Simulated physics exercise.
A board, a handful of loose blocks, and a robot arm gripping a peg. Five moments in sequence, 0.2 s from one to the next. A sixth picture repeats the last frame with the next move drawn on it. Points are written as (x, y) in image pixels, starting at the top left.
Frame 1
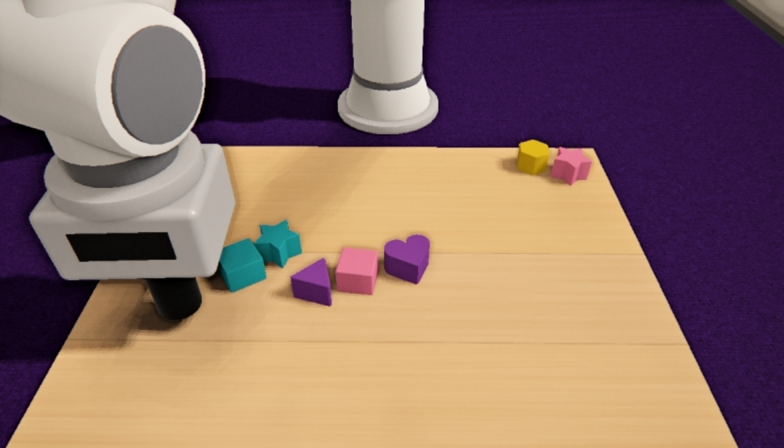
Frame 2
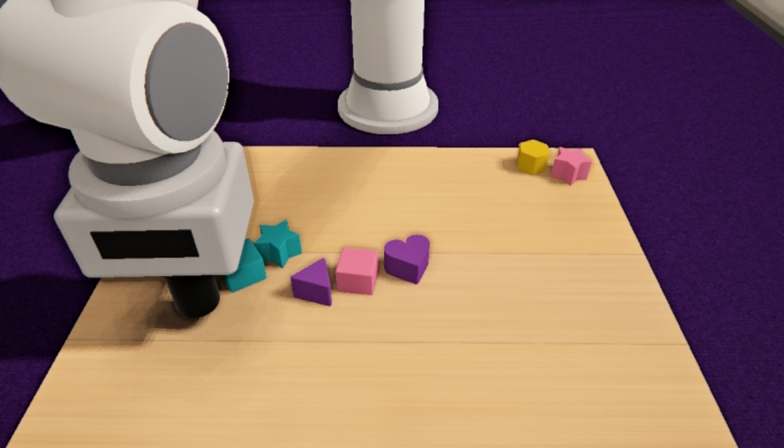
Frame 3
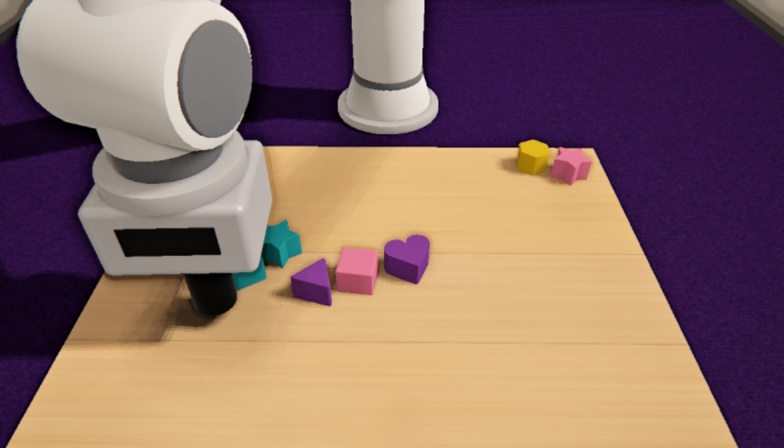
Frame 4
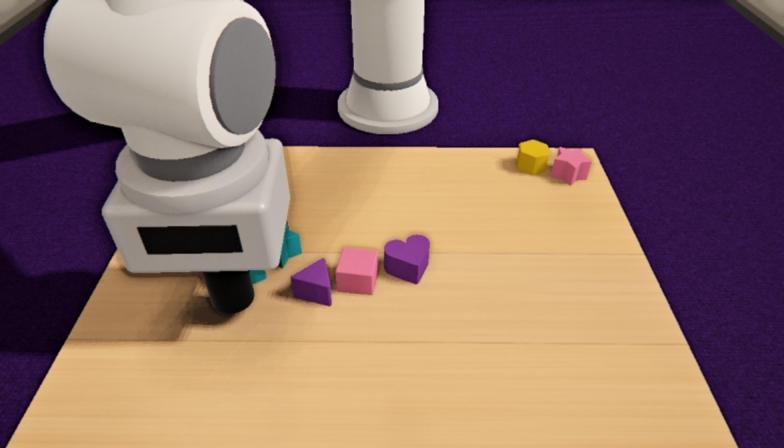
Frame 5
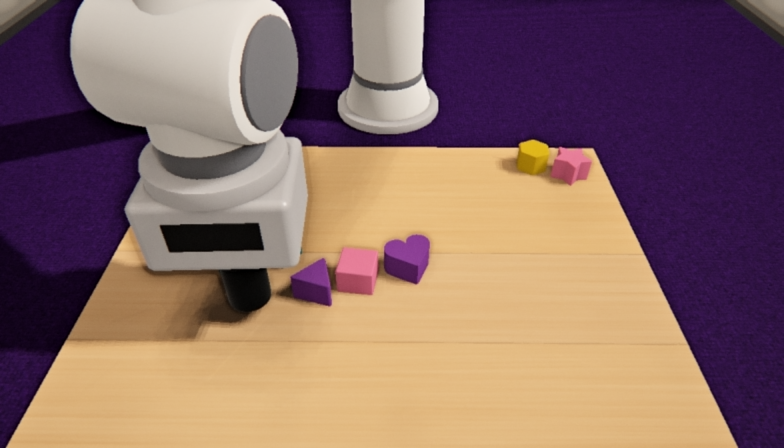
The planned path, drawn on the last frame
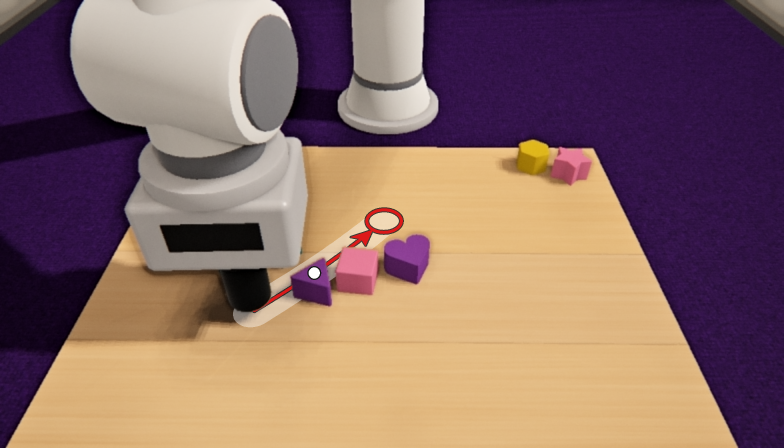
A pale wooden tabletop against a dark purple backdrop is seen from a fixed, raised viewpoint, with a white column base behind it. Teal blocks, a purple triangle, a pink square and a purple heart sit left of centre, while yellow and pink pieces rest at the far right. The white robot arm slides its black peg steadily rightward, gradually covering the teal blocks from view.
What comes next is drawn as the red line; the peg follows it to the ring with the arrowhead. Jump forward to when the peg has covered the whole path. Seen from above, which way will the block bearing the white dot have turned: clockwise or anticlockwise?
It turns round clockwise.
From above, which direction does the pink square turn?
It is turned anticlockwise.
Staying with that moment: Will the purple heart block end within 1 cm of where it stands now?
No, that is not what happens.
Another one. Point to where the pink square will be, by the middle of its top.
In the picture, that point is around (395, 259).
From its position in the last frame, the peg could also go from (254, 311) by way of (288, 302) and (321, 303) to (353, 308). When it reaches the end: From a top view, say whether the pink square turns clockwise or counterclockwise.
It turns round anticlockwise.
The line goes from (254, 311) by way of (305, 279) and (348, 249) to (384, 221); the dot is on the purple triangular piece.
What follows on the original path. One third of the way, peg at (304, 265); purple triangular piece at (345, 262), turned 35° clockwise; pink square at (381, 257); purple heart block at (426, 247).
Two thirds of the way, peg at (348, 236); purple triangular piece at (357, 254), turned 110° clockwise; pink square at (395, 259), turned 20° anticlockwise; purple heart block at (434, 246).
At the end, peg at (384, 208); turquoise square unmoved; purple triangular piece at (357, 254), turned 110° clockwise; pink square at (395, 259), turned 20° anticlockwise; purple heart block at (434, 246).
